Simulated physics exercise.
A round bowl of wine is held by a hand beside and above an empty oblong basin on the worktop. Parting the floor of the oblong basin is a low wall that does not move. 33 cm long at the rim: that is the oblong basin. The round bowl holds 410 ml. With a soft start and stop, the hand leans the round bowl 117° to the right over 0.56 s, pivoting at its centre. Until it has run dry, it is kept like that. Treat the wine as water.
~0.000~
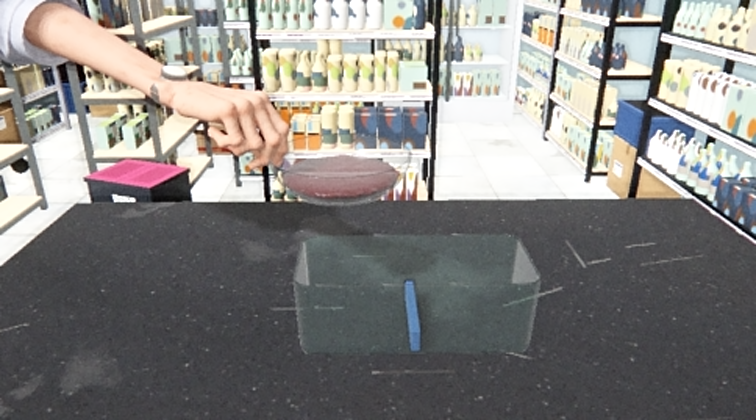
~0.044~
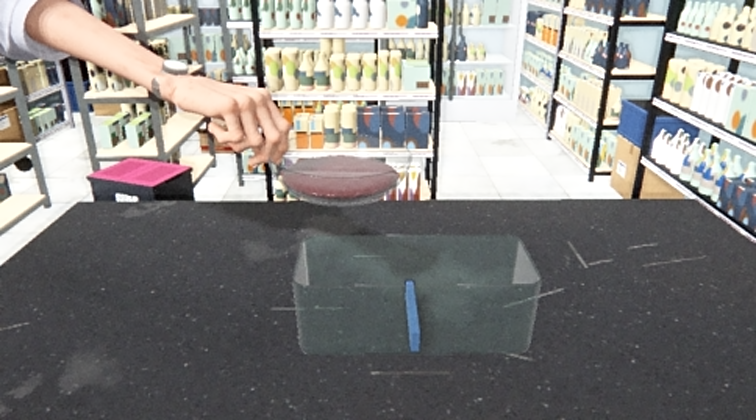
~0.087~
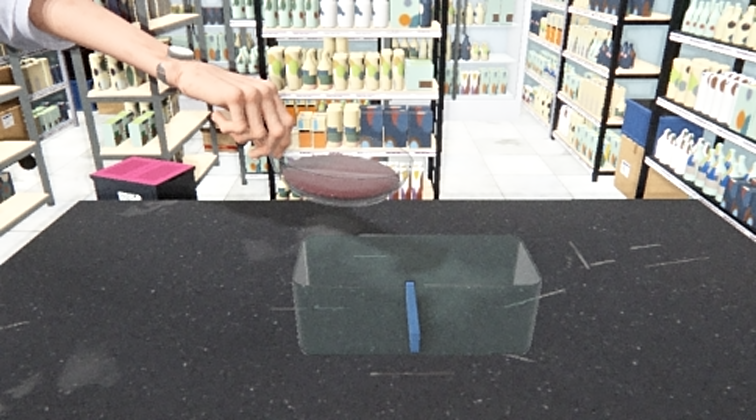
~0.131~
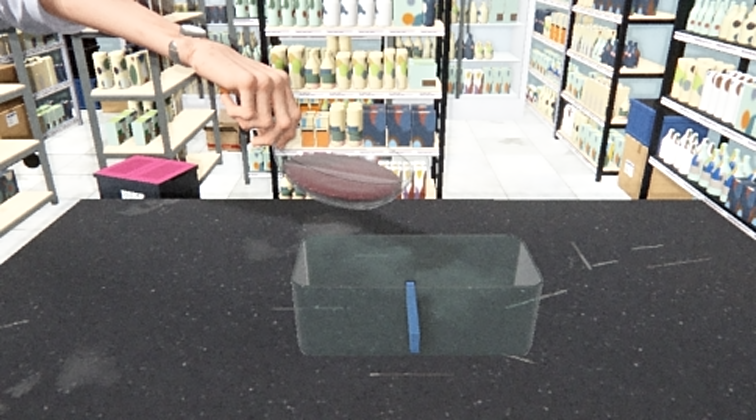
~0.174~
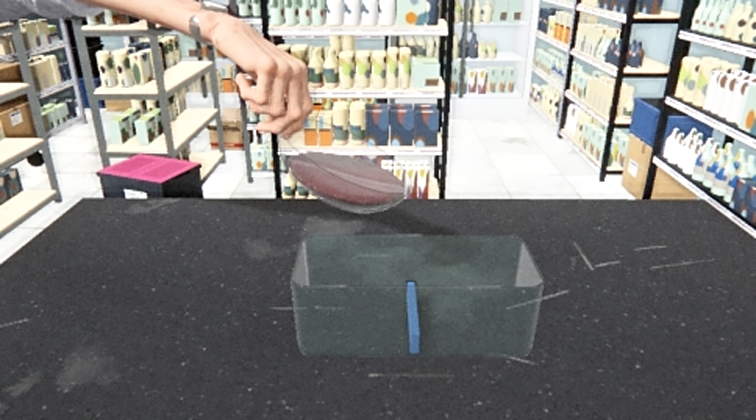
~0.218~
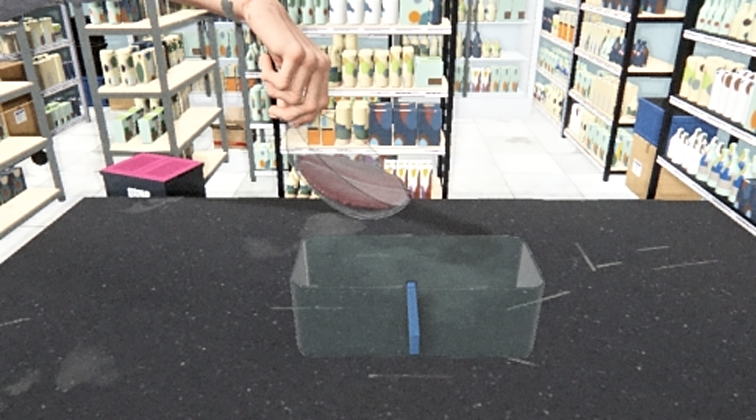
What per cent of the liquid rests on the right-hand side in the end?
65 percent.
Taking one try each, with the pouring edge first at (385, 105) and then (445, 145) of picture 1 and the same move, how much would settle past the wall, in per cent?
Respectively about 55 and 75 percent.
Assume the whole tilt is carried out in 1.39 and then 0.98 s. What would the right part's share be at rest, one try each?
Near 75 in a hundred on the first go and near 70 in a hundred on the second.
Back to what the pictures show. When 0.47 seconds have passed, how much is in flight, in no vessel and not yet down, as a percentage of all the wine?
Some 1 % is the figure.
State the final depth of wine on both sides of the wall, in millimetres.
Left about 6 mm, right about 12 mm.
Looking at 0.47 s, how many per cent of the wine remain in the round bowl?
I'd estimate some 0 % remains.
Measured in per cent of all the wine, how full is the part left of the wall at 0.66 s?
I'd say near 22 percent.
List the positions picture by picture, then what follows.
Tilt 0°; pouring edge (411, 154); surface from (282, 172) to (400, 171); the oblong basin's rim runs from (299, 260) to (529, 258); the wall's top is at (412, 305), in the first picture.
Tilt 2°; pouring edge (411, 157); surface from (281, 171) to (400, 173), in the second picture.
Tilt 7°; pouring edge (412, 162); surface from (282, 167) to (400, 175), in the third picture.
Tilt 15°; pouring edge (413, 172); surface from (284, 162) to (389, 178), in the fourth picture.
Tilt 26°; pouring edge (412, 184); surface from (289, 159) to (383, 181), in the fifth picture.
Tilt 39°; pouring edge (407, 199); surface from (298, 158) to (395, 187); 1 per cent is over the edge, in the sixth picture.
By 0.47 s the tilt is 110° and 0 per cent is still to pour, 24 is left of the wall and 76 right of it.
By 0.66 s the tilt is 117° and 0 per cent is still to pour, 22 is left of the wall and 65 right of it.
By 0.85 s the tilt is 117° and 0 per cent is still to pour, 30 is left of the wall and 66 right of it.
By 1.06 s the tilt is 117° and 0 per cent is still to pour, 31 is left of the wall and 65 right of it.
At rest 31 per cent lies left of the wall, 65 right of it and 4 outside.
